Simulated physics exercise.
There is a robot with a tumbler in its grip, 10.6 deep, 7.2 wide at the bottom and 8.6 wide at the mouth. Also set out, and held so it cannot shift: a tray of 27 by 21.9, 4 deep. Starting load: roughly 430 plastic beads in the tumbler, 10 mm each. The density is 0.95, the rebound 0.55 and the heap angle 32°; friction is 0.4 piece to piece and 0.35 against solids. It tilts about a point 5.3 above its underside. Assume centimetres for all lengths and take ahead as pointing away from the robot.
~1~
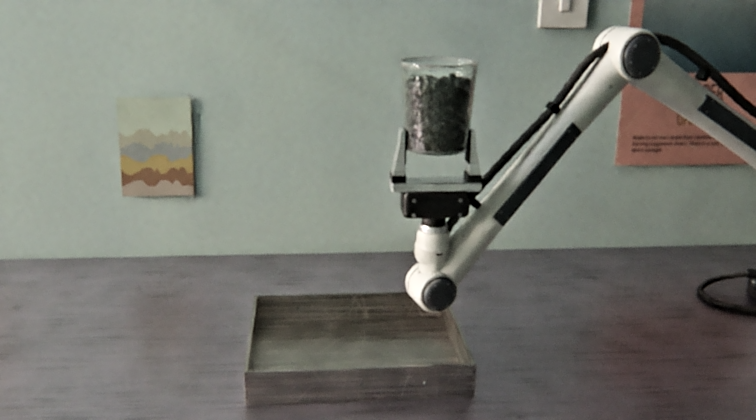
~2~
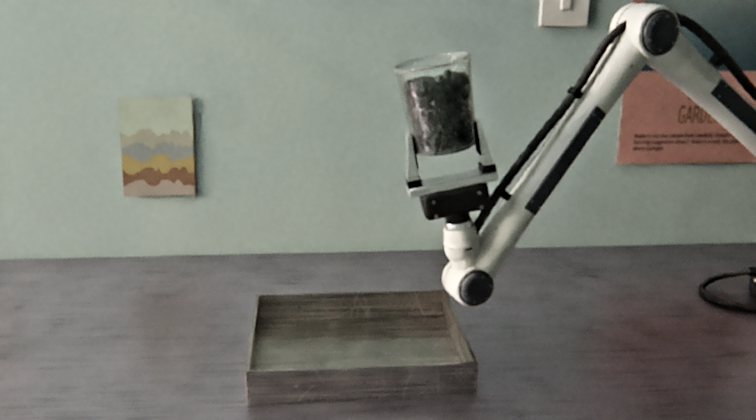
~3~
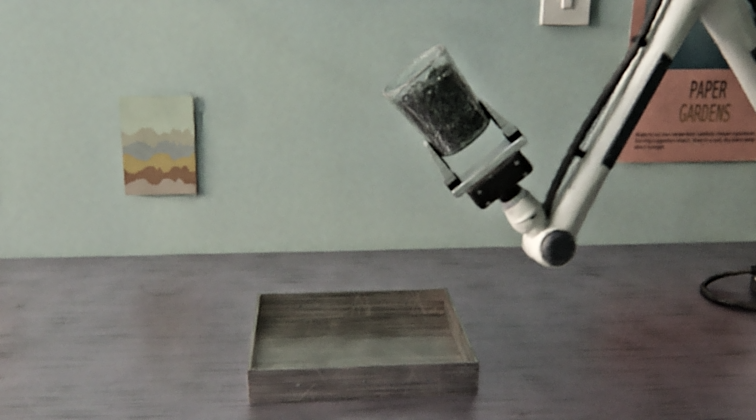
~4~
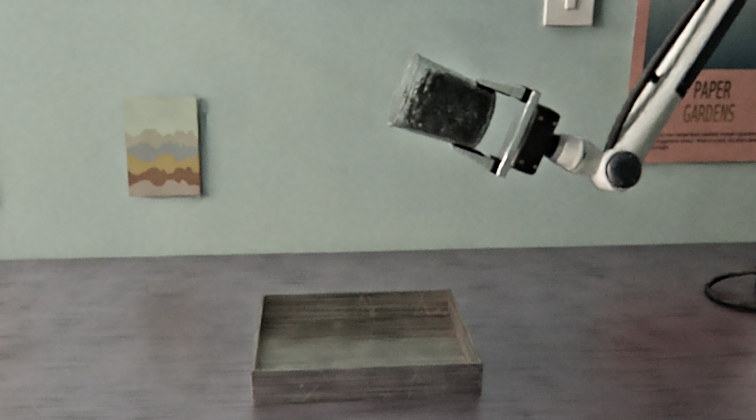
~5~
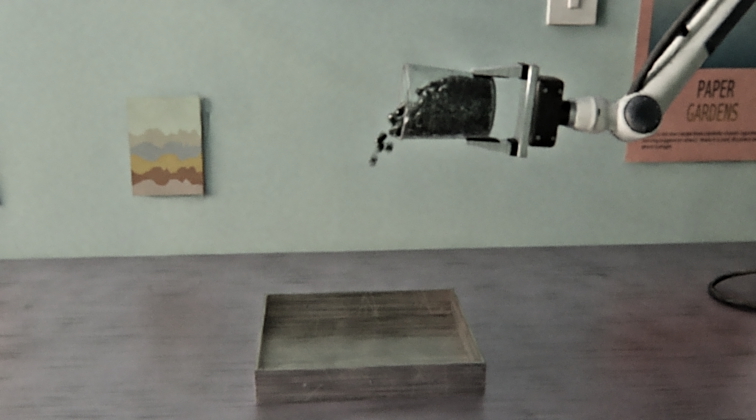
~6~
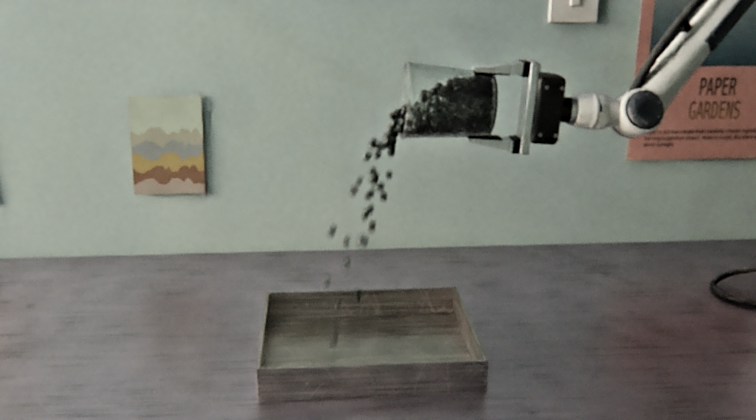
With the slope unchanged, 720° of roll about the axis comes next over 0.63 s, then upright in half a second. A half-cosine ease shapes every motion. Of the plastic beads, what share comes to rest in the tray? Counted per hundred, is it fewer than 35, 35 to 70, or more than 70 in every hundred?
35 to 70 in every hundred.
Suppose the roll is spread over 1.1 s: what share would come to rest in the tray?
Expected share: Some 65 %.
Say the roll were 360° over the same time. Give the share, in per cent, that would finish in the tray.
It would be roughly 50 percent.
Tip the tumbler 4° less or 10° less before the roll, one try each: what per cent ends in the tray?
Around 30 percent on the first try, 15 percent on the second.
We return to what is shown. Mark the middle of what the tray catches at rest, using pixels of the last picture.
The middle lies at roughly (314, 352).
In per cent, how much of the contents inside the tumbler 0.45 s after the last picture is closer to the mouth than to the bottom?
Around 40 percent.
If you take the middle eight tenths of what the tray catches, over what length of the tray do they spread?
Length of tray covered: Approx. 20 cm.
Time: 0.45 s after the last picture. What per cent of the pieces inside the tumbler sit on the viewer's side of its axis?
Front-half share of contents: Approx. 55 per cent.
Then, 0.45 s on, tipped 86°, highest piece 38 above the table; 262 in the tumbler, 107 in the tray, 2 on the table or floor, 58 in flight or on a rim.
Then, 0.90 s on, tipped 37°, highest piece 36 above the table; 217 in the tumbler, 172 in the tray, 19 on the table or floor, 21 in flight or on a rim.
Then, 1.33 s on, upright, highest piece 37 above the table; 217 in the tumbler, 183 in the tray, 28 on the table or floor, 1 in flight or on a rim.
Then, 2.03 s on, upright, highest piece 37 above the table; 217 in the tumbler, 184 in the tray, 28 on the table or floor.
In the end, 217 in the tumbler, 184 in the tray, 28 on the table or floor. That is 43 % in the tray.
